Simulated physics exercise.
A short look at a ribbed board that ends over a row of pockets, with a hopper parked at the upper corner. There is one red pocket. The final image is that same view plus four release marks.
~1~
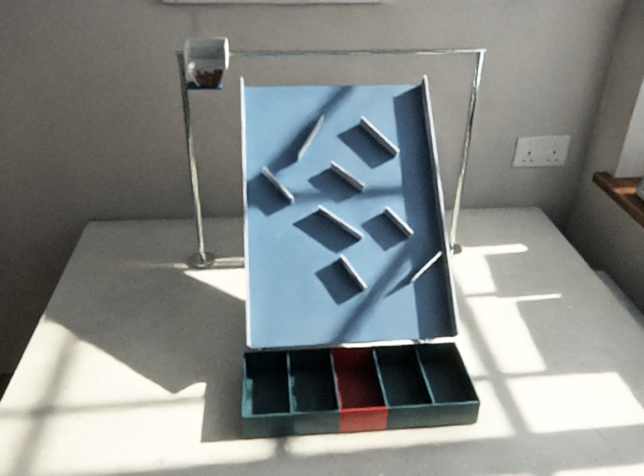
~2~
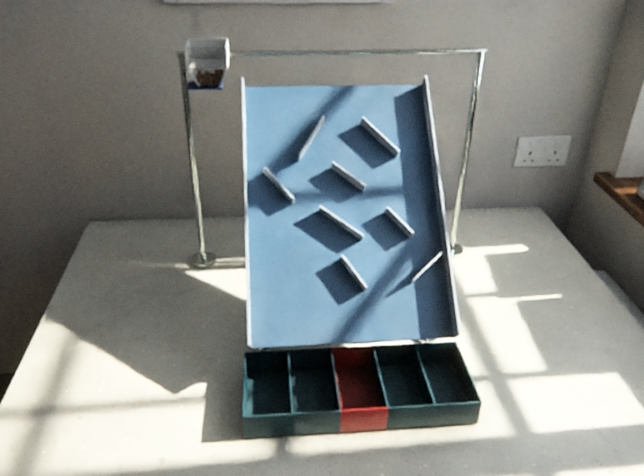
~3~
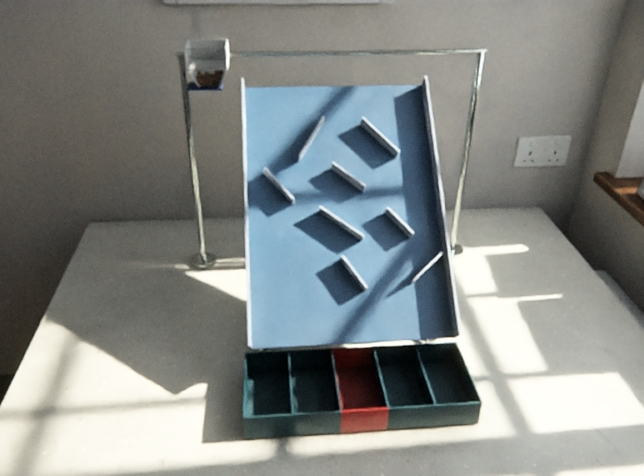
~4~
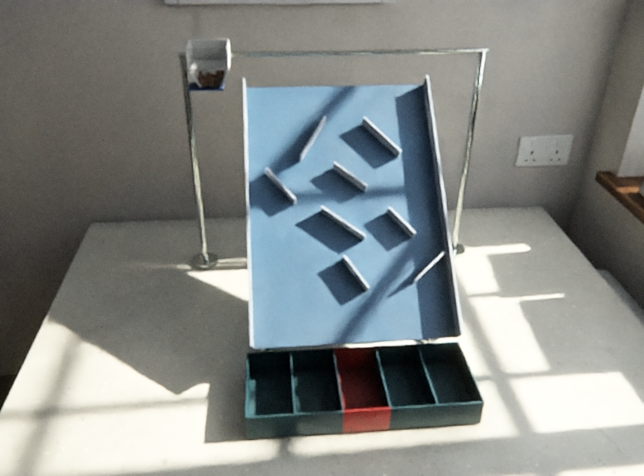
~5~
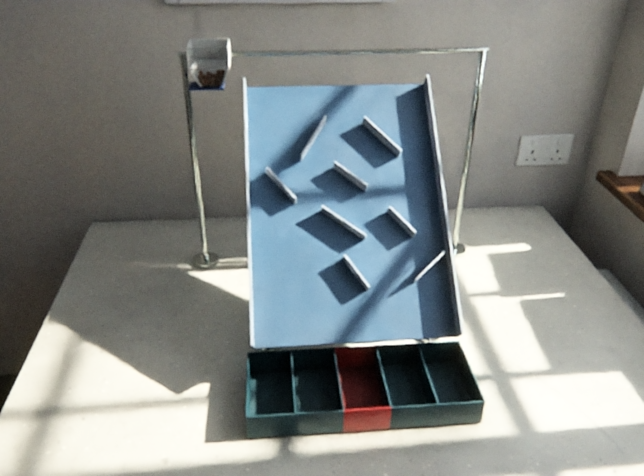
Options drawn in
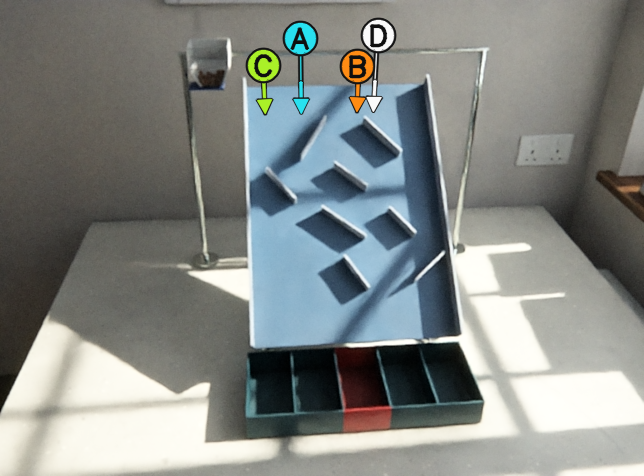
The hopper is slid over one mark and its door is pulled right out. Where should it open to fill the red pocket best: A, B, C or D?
Mark A.
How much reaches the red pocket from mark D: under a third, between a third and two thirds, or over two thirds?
Between a third and two thirds.
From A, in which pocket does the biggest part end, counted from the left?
The third from the left.
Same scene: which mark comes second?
D it is.
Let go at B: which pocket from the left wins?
It is the fourth one.
On the marked copy, mark A meets the board at (301, 108); mark B meets the board at (357, 106); mark C meets the board at (265, 108); mark D meets the board at (373, 106).
For mark A, the larger part in the red pocket, about a tenth in other pockets.
For mark B, about a tenth in the red pocket, the larger part in other pockets, just a few held on the board.
For mark C, roughly a third in the red pocket, roughly half in other pockets, about a tenth outside the box.
For mark D, roughly half in the red pocket, roughly a third in other pockets, about a tenth held on the board.
